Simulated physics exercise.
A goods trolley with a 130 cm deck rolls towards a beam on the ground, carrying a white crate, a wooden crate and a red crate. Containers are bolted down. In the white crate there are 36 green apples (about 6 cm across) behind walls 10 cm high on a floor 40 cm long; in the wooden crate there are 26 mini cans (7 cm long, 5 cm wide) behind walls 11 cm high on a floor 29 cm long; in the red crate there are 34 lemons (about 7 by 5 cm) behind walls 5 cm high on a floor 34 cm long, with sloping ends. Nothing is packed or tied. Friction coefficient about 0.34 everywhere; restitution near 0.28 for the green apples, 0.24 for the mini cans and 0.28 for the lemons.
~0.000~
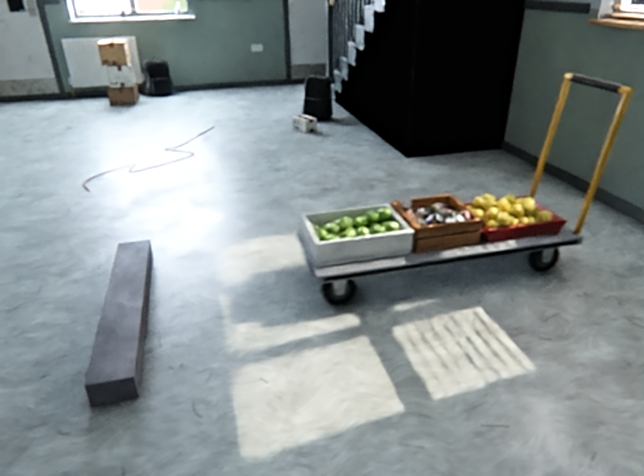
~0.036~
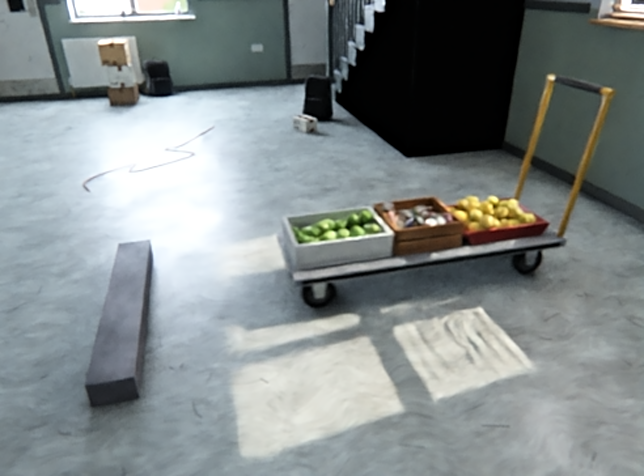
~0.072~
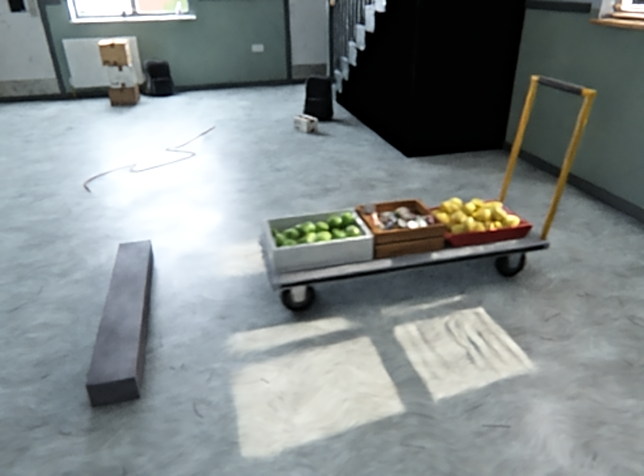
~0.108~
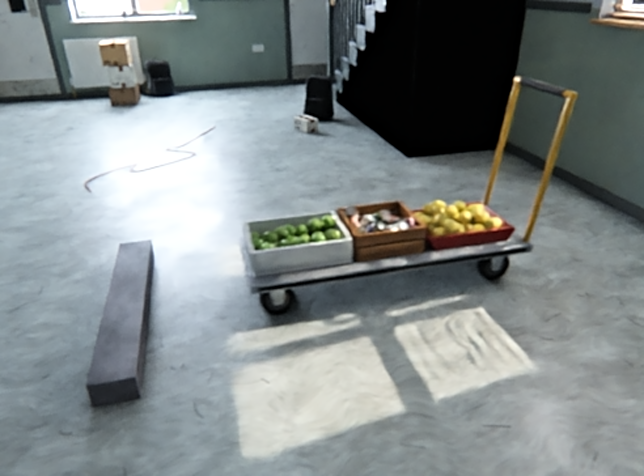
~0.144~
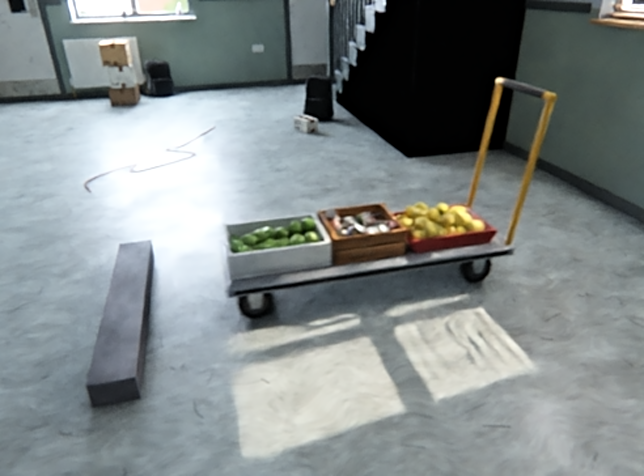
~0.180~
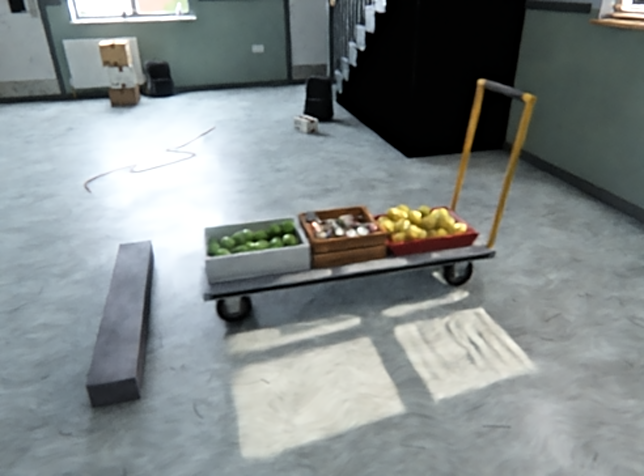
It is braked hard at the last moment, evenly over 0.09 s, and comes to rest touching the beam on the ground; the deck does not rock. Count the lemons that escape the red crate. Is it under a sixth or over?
The red crate loses more than one in six of its lemons.
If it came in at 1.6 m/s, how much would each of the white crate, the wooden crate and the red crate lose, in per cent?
Then white crate 0, wooden crate 0, red crate 10 per cent.
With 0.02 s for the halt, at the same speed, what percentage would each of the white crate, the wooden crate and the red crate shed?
In that case white crate 10, wooden crate 10, red crate 30 per cent.
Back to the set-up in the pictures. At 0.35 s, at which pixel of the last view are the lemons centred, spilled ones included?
Near (345, 235).
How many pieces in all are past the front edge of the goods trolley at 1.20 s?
Some 1 pieces.
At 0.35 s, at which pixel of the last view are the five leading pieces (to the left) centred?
Around (143, 264).
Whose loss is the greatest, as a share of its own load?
It is the red crate.
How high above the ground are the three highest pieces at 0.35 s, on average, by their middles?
Roughly 36 cm.
After 0.25 s, braking starts.
After 0.35 s, white crate 36 in, 0 out, wooden crate 26 in, 0 out and red crate 34 in, 0 out.
After 0.47 s, white crate 36 in, 0 out, wooden crate 24 in, 2 out and red crate 32 in, 2 out.
After 0.70 s, white crate 34 in, 2 out, wooden crate 24 in, 2 out and red crate 26 in, 8 out.
Outcome (at 1.20 s), white crate 34 in, 2 out, wooden crate 24 in, 2 out and red crate 25 in, 9 out. Asked share, 9 of 34, 26 per cent.
